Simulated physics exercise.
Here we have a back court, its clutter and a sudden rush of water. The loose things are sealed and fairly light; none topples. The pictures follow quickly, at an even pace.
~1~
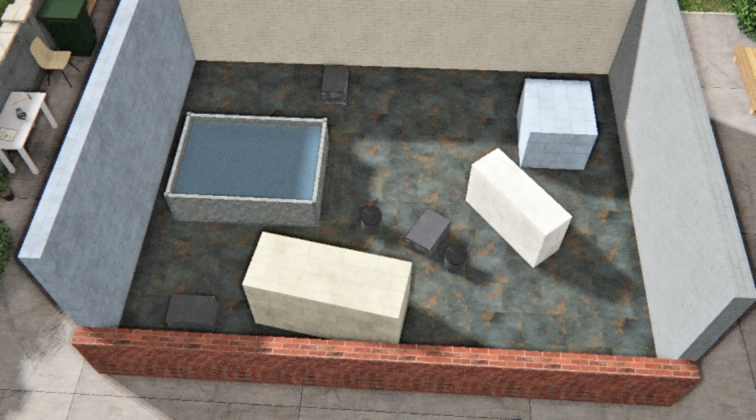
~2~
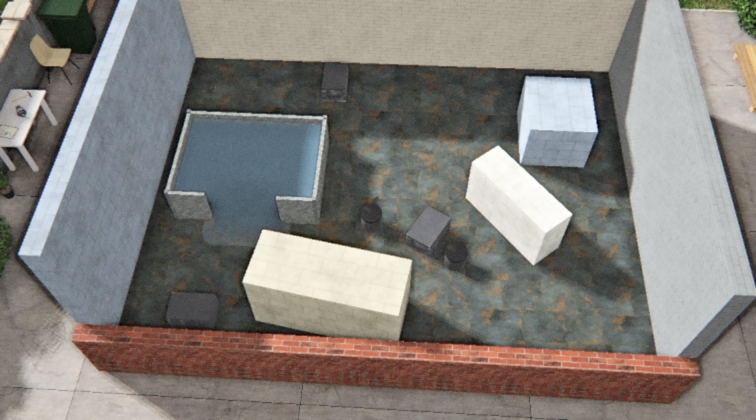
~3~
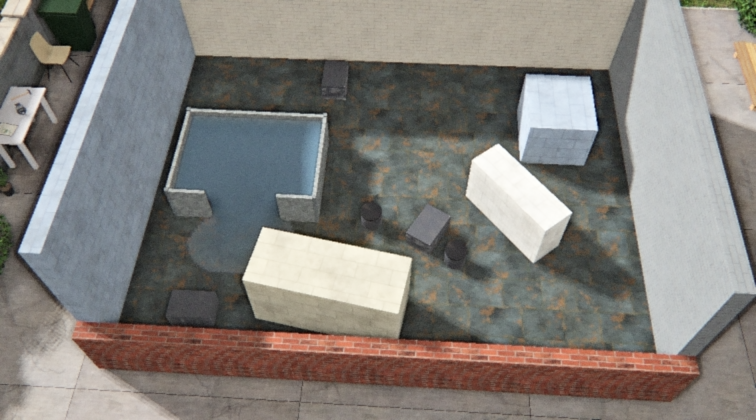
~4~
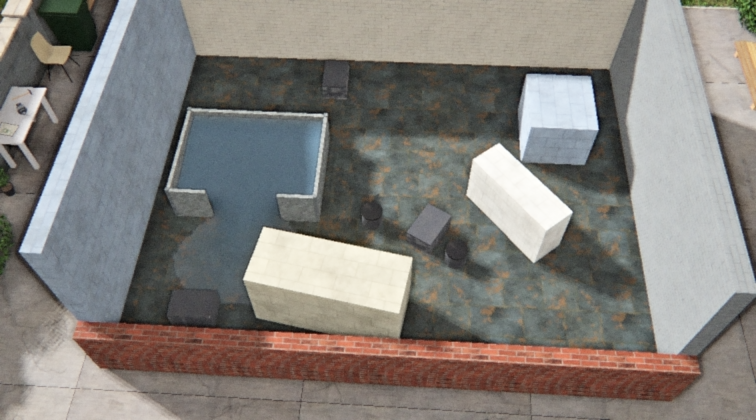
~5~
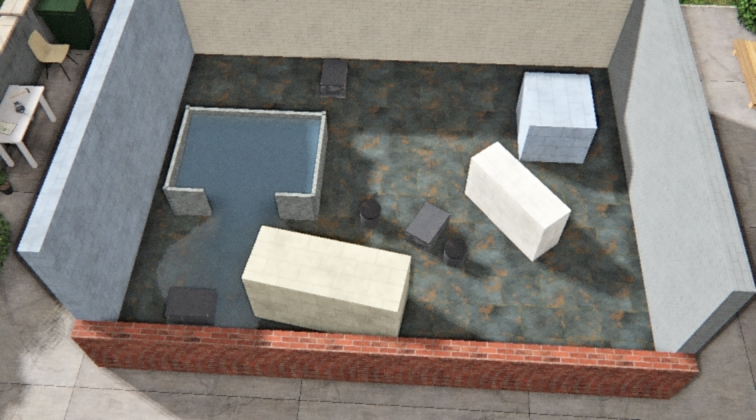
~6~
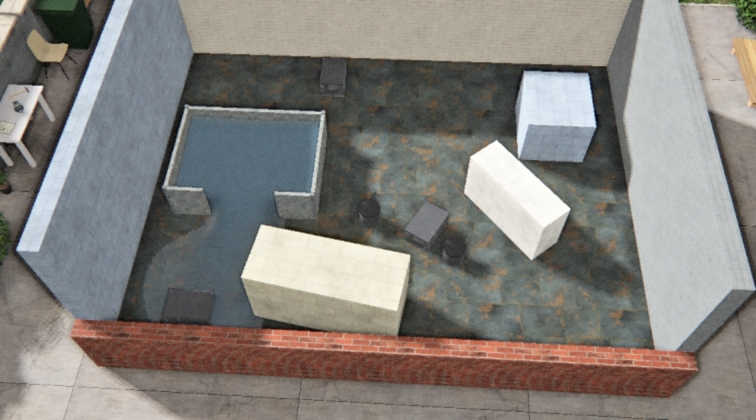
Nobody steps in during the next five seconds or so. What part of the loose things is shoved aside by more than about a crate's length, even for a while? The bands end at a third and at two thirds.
Share: Less than a third.
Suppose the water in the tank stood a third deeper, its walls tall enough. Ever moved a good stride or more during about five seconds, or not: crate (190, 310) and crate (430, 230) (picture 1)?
One after the other: Pushed that far, not that far.
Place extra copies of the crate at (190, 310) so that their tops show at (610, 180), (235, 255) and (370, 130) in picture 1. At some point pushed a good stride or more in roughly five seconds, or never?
In that order: Less than that, yes, not that far.
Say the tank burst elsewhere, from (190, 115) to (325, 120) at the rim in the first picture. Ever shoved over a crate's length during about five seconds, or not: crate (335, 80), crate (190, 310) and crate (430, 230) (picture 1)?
One after the other: That far or more, short of that, under that.
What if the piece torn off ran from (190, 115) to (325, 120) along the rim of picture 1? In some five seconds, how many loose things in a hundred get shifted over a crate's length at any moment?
Near 20 in a hundred.
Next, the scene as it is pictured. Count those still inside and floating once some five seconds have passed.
1 of them.
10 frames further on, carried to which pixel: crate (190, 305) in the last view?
Close to (130, 301).
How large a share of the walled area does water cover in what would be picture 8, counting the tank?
Close to 20 %.
A moment on, 0 of 5 are well off their spots; 0 afloat.
Next, 1 of 5 are well off their spots; 1 afloat.
Later, 1 of 5 are well off their spots; 1 afloat.
In the end, 1 of 5 are well off their spots, and 1 have been at some point; 1 afloat.
